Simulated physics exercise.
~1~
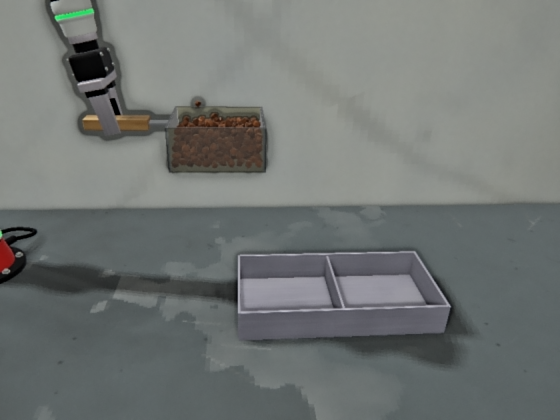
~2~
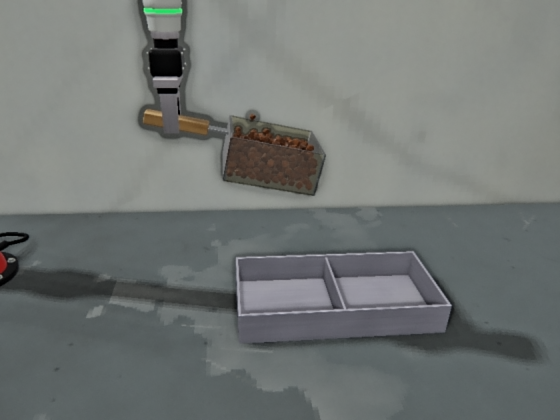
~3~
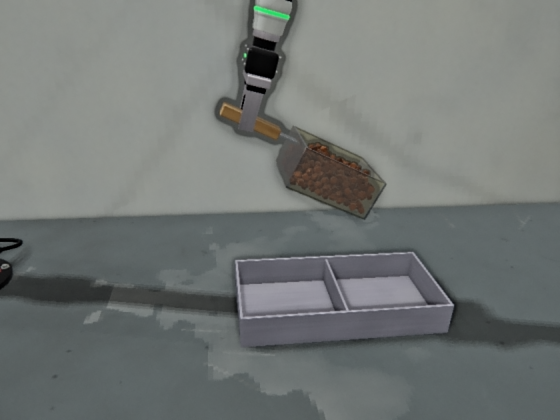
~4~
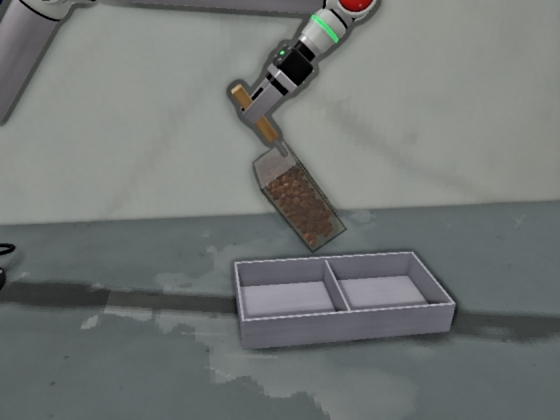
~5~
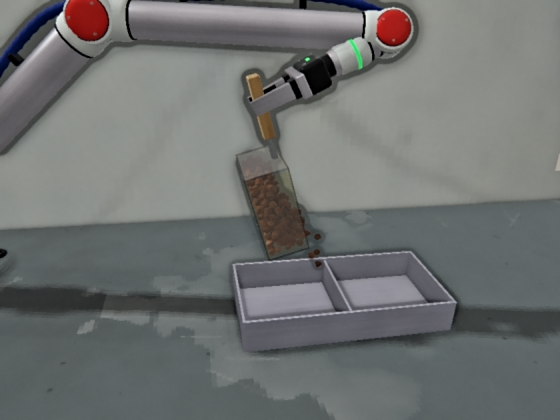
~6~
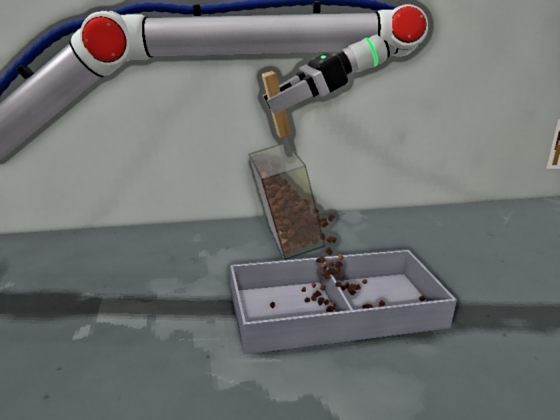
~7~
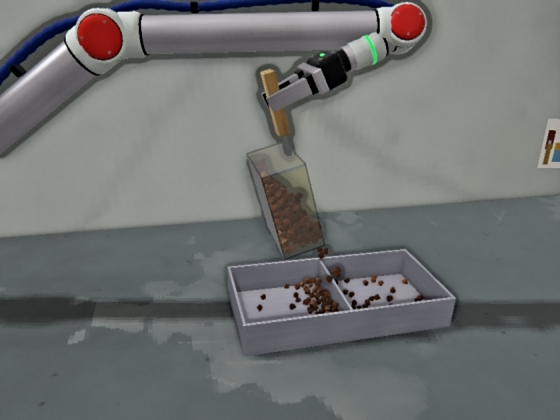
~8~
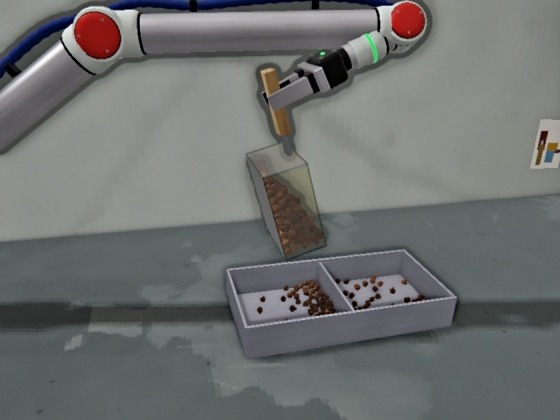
The clip opens with a robot arm holding a clear box of brown pellets by its handle, above and to the left of a pale crate split in two by a cross wall. The arm carries the box right and tips it forward. It then swings the box back slightly left, tilting it steeply until pellets begin to slip out. As the box shifts slightly right, more tumble down around the dividing wall and scatter into both parts. The flow stops with the box still tilted, many pellets inside, and more lying in the left part than the right.
